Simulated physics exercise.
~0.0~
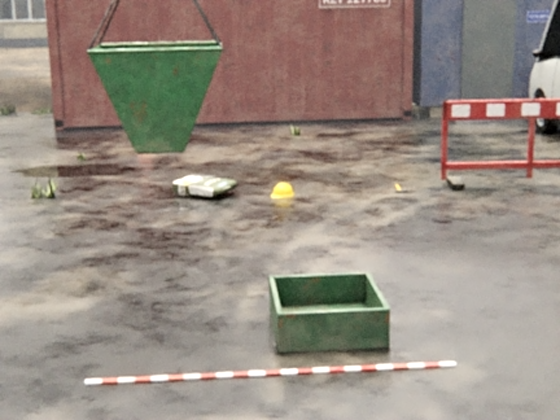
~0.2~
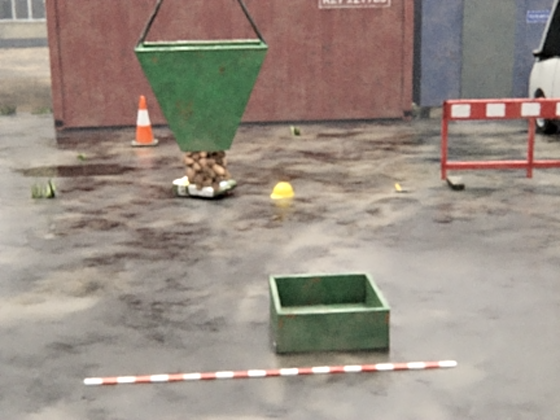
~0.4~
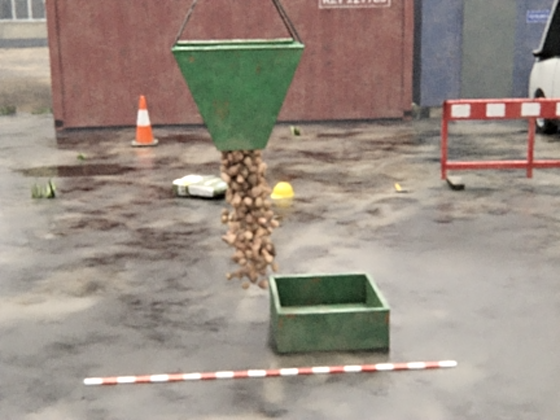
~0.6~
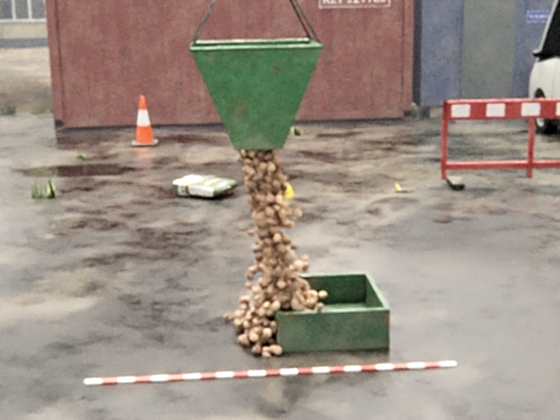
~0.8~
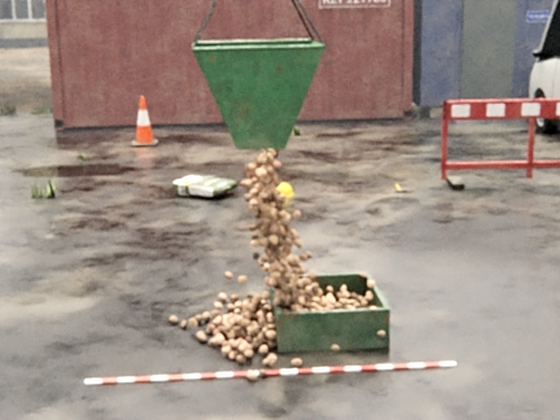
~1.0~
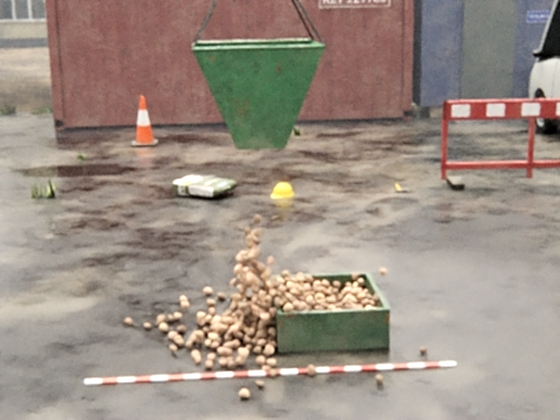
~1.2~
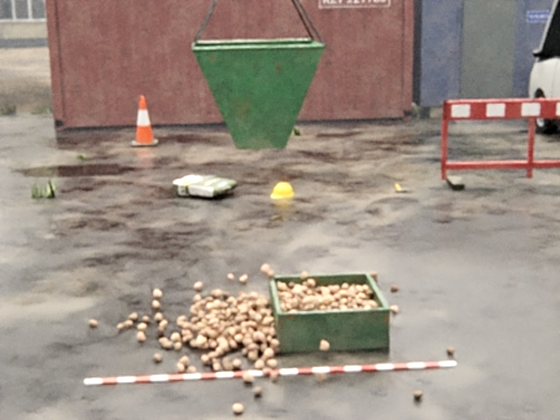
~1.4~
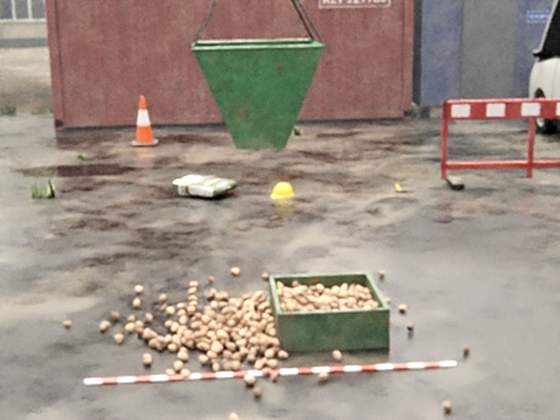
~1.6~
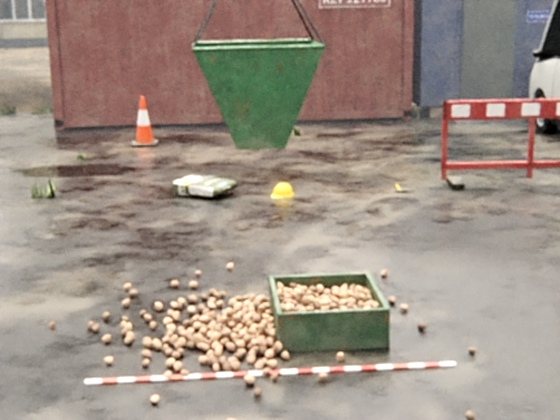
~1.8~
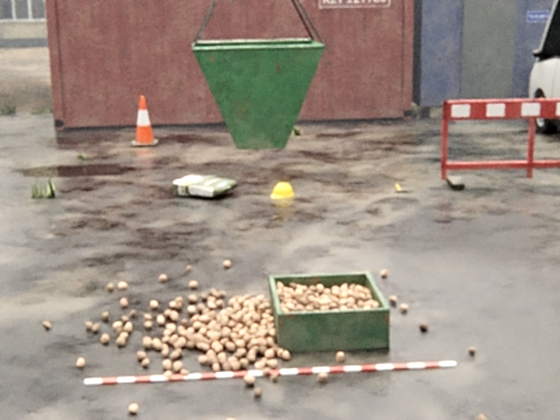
Green hopper swinging right and pouring brown cobbles over a green bin, most landing inside, many spilling across wet ground to the left.
